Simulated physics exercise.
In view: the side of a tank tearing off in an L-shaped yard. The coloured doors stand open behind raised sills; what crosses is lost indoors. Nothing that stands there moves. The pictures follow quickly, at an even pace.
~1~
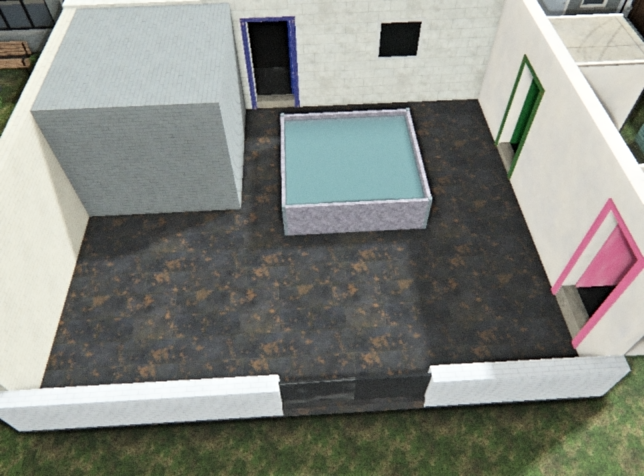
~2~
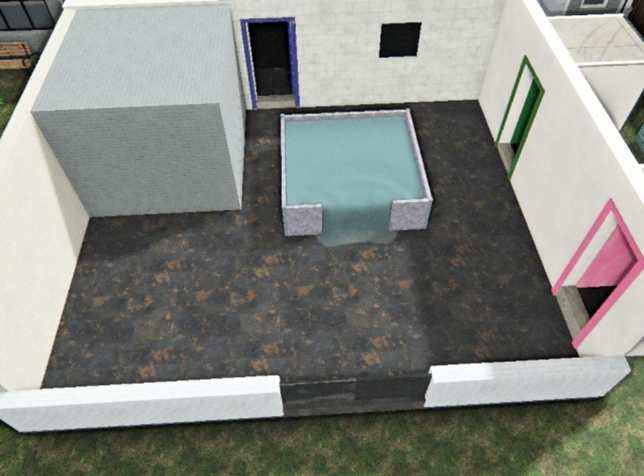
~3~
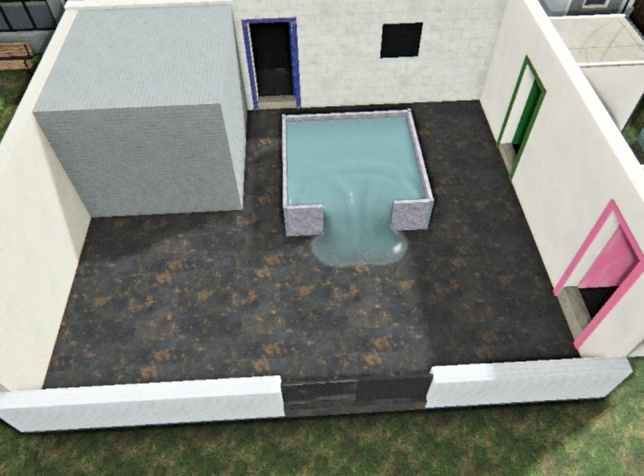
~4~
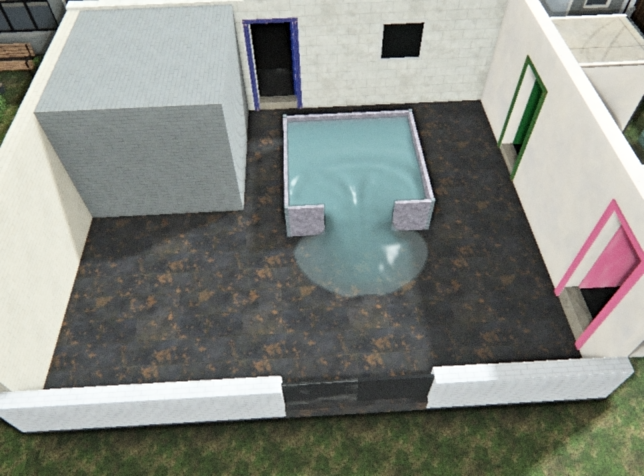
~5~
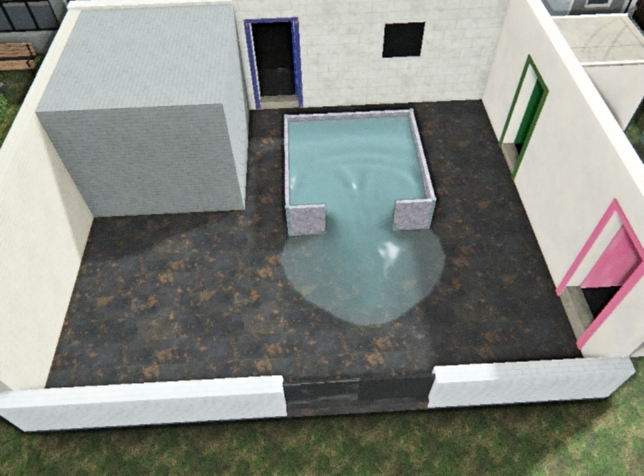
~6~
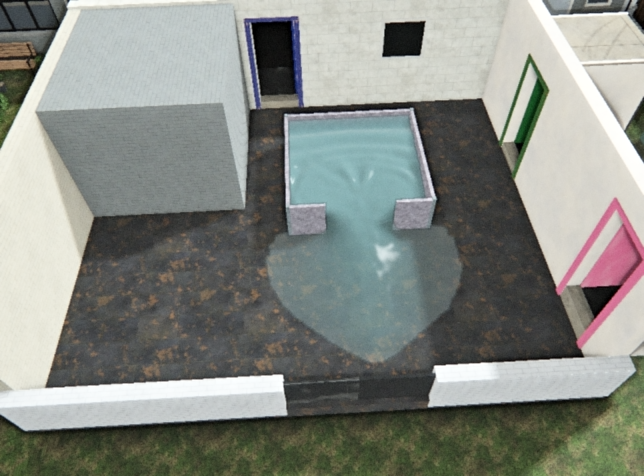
Water poured out of a square tank when part of its front side gave way, and it spread in a widening, rounded sheet across the dark yard floor toward the low white front wall.
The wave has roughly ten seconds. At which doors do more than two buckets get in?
In the end: The green door admits no more than that; the blue door admits no more than that; the pink door admits no more than that.
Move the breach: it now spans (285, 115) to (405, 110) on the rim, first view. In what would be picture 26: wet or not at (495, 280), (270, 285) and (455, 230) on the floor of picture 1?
In turn: Flooded, wet, wet.
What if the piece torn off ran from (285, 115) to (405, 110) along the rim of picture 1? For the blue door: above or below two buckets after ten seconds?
Blue is over.
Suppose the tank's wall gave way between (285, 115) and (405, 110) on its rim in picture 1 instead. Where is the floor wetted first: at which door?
I say the blue door.
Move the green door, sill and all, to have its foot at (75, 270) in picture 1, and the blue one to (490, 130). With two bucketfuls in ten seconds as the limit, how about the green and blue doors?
Then: Green door is under; blue door keeps below it.
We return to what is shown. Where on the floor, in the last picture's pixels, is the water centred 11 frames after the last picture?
Close to (359, 234).
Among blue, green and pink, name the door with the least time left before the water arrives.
It is the pink one.
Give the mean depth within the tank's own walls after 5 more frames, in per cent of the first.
I make it 74 per cent.
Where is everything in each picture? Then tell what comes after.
The first frame shows still water in the tank at (351, 157).
In the second frame, the front is at (393, 235), out from the gap at (356, 222).
In the third frame, the front is at (398, 256), out from the gap at (357, 224).
In the fourth frame, water pours out at (358, 224) and has run to (388, 290).
In the fifth frame, water pours out at (359, 223) and has run to (384, 320).
In the sixth frame, the front is at (385, 355), out from the gap at (360, 222).
A moment on, water covers 25 % of the floor; the green door not reached, the blue door not reached, the pink door not reached.
Next, water covers 35 % of the floor; the green door not reached, the blue door not reached, the pink door not reached.
Then, water covers 45 % of the floor; the green door not reached, the blue door not reached, the pink door wet at the sill, nothing in.
Later, water covers 80 % of the floor; the green door wet at the sill, nothing in, the blue door not reached, the pink door wet at the sill, nothing in.
In the end, water covers 100 % of the floor; the green door wet at the sill, nothing in, the blue door wet at the sill, nothing in, the pink door wet at the sill, nothing in.
